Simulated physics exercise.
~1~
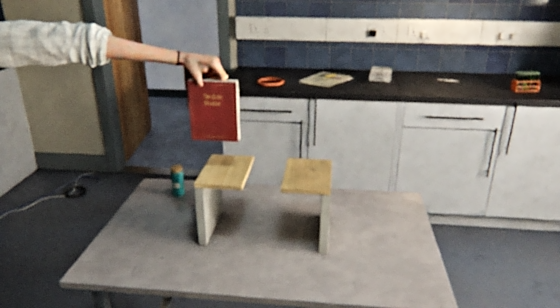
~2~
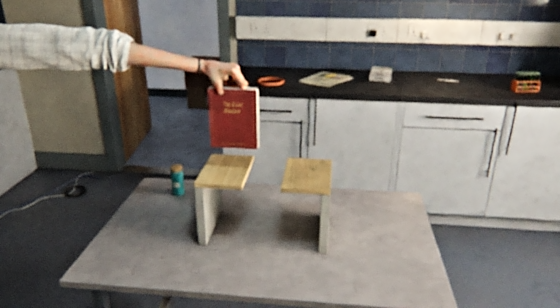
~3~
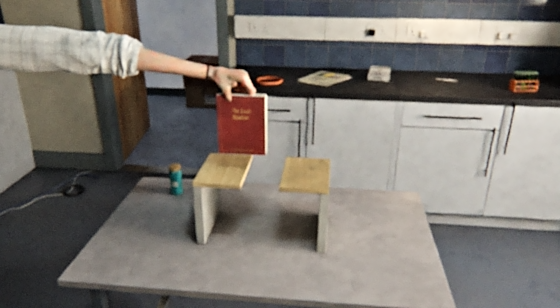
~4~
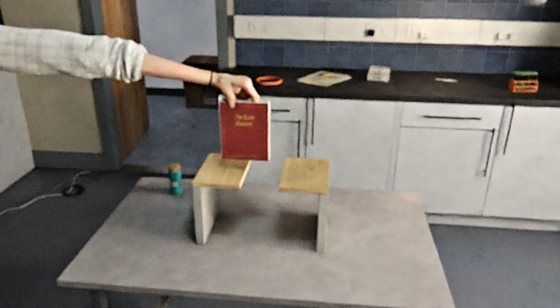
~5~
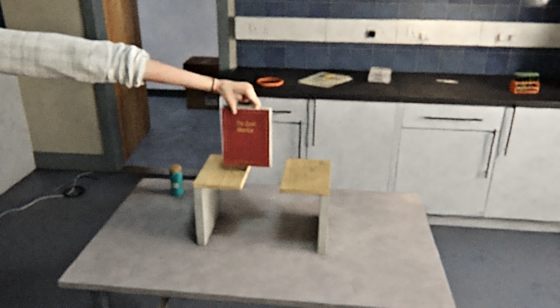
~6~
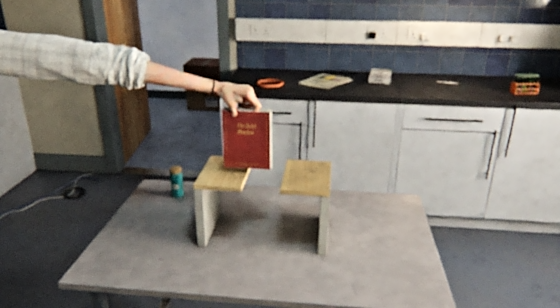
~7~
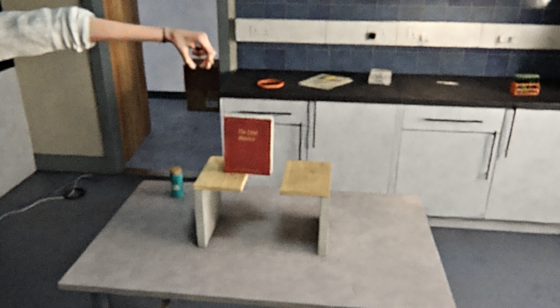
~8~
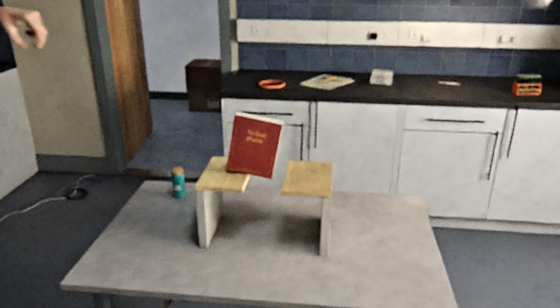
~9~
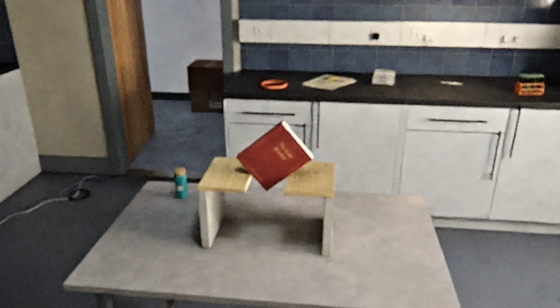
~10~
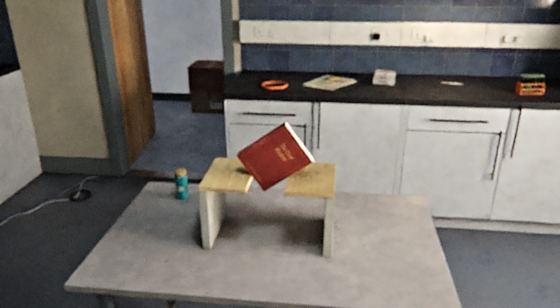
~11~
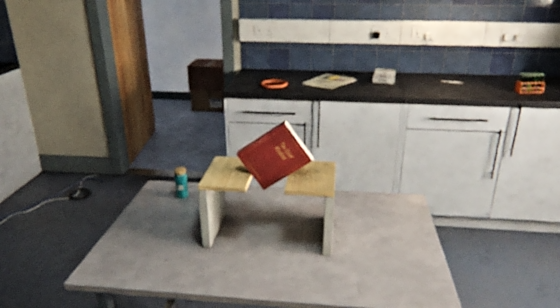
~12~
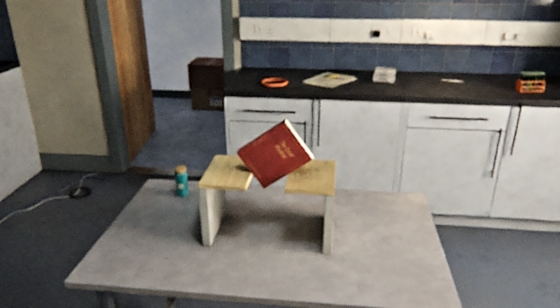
In the video, a hand lowers an upright red book over the gap between two wooden ledges on a table, near a turquoise shaker, then releases it and withdraws. The book tips to the right and comes to rest tilted, caught between the ledges.
